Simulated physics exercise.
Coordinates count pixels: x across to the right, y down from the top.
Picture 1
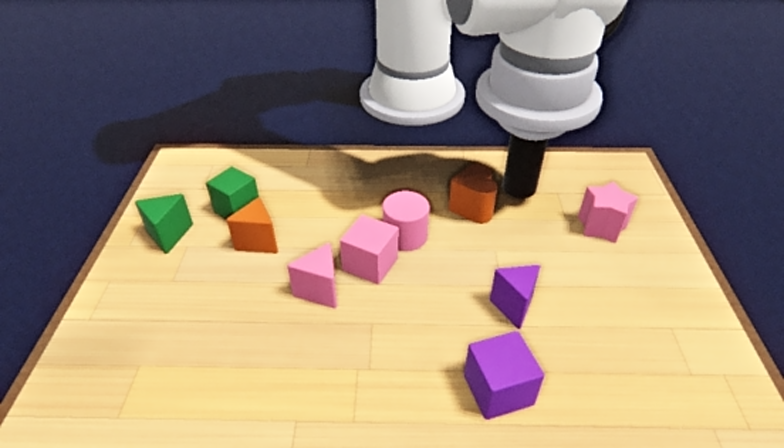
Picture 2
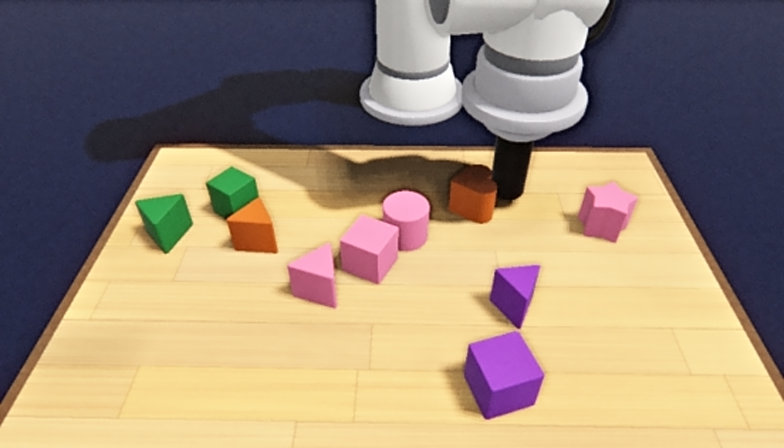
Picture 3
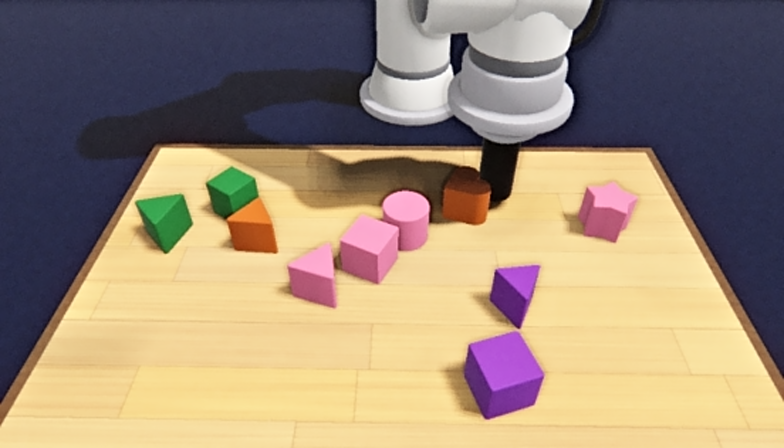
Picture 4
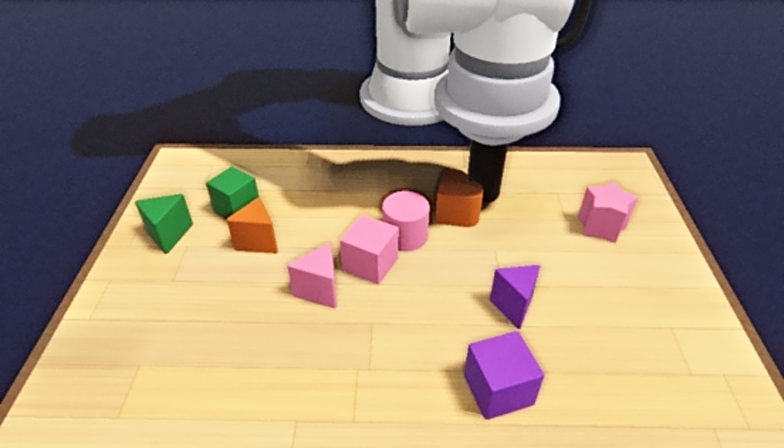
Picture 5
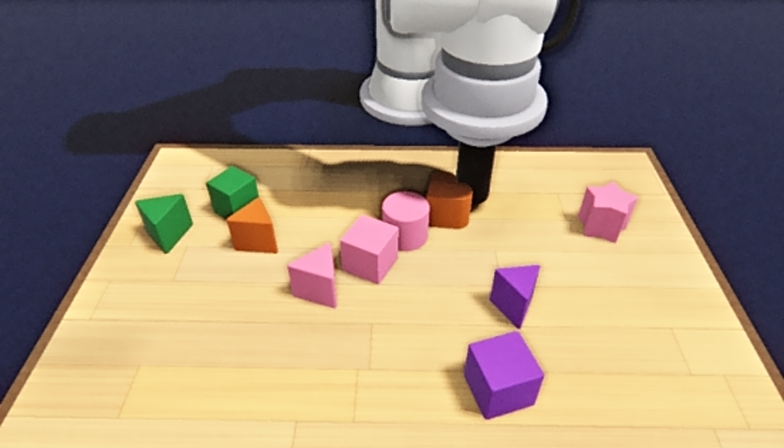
To begin with, a robot arm holds a black rod just right of a reddish-orange block at the back of a wooden table scattered with colored blocks. The rod moves left, meets the block and pushes it a short way toward the pink cylinder, while the other blocks stay still.
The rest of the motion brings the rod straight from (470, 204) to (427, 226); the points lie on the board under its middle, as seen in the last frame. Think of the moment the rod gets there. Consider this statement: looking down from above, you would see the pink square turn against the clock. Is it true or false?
False.
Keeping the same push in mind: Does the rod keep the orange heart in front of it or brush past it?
It rides in front to the end.
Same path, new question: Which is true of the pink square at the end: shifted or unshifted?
The push reaches it.
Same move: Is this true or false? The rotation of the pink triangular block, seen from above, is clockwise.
That is false.
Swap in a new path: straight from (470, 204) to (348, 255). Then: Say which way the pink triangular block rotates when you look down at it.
Direction: Anticlockwise.
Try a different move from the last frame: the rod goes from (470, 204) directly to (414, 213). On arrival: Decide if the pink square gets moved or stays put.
It's moved.
What follows on the original path. Halfway along, rod (449, 207); pink triangular block (312, 263); pink square (354, 243); pink circular block (384, 218); orange heart (424, 197).
At the end, rod (427, 217); pink triangular block (295, 274), turned 30° anticlockwise; pink square (332, 259), turned 25° clockwise; pink circular block (361, 228); orange heart (396, 206), turned 15° clockwise.
